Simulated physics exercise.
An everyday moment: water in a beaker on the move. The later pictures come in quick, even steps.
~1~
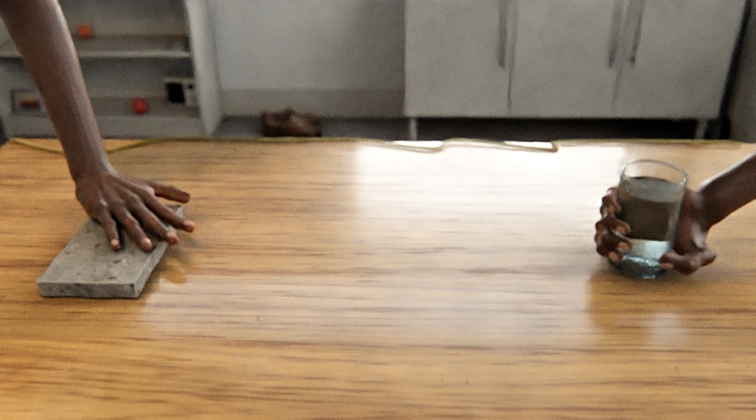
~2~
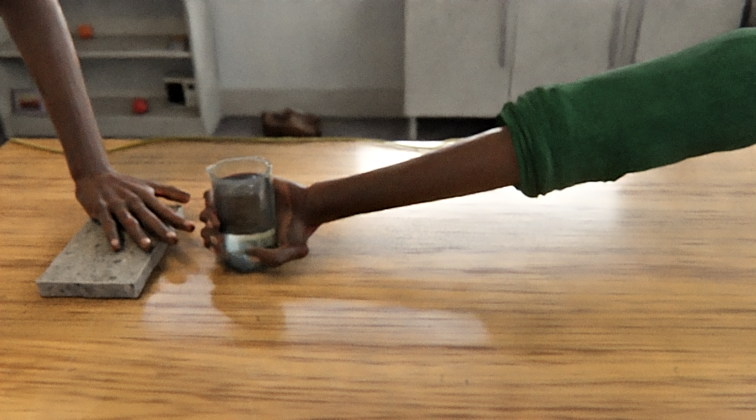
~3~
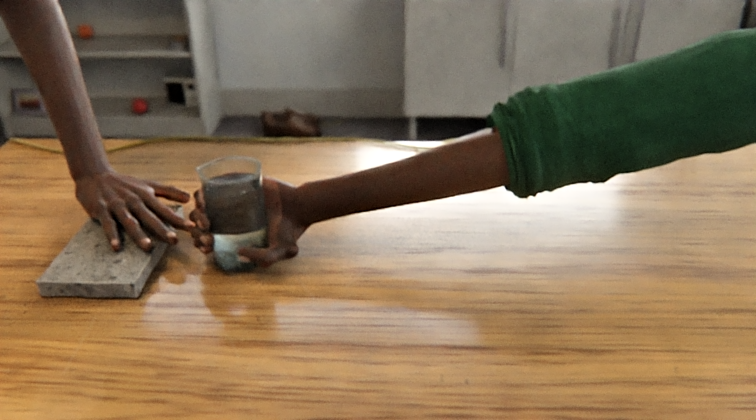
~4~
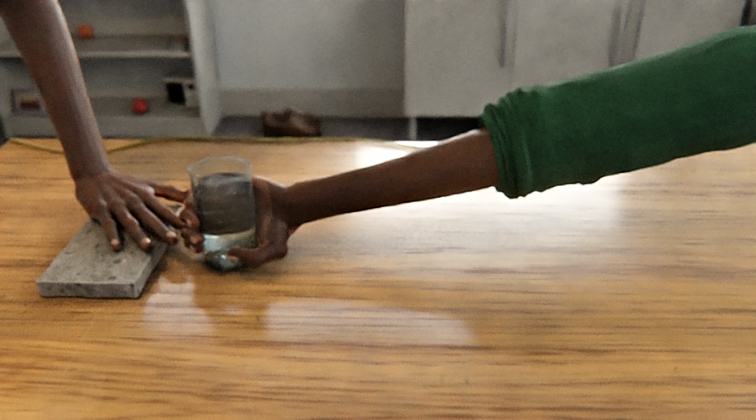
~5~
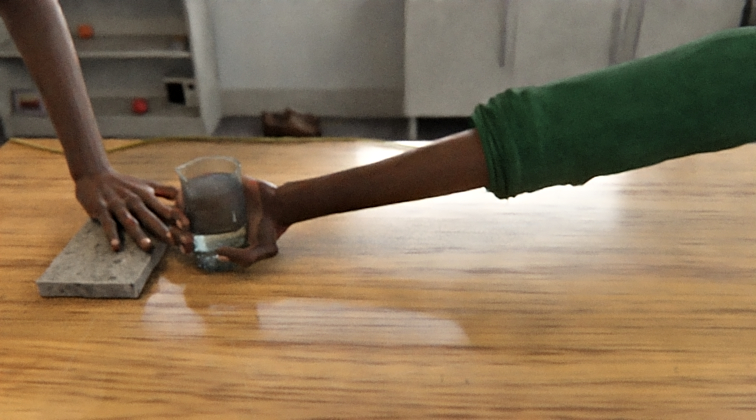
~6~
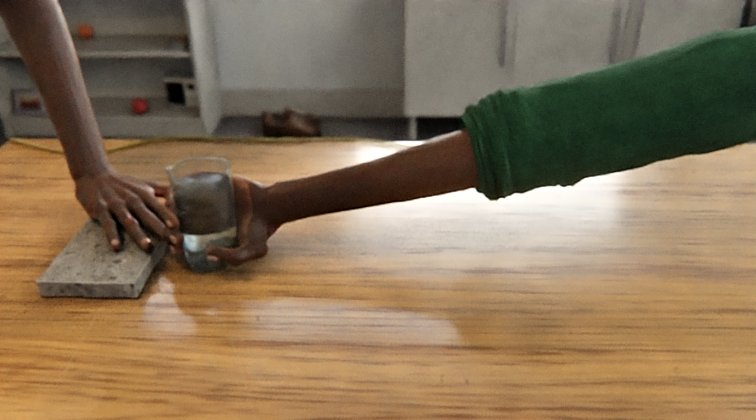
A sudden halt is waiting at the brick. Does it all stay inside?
It stays dry outside.
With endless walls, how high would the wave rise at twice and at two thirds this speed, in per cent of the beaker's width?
Near 30 and 10 in a hundred.
Next, the beaker meets the brick.
After that, the water surges up the wall; the wave climbs under half way to the rim.
Finally, the beaker stands at the brick; its rim is dry.
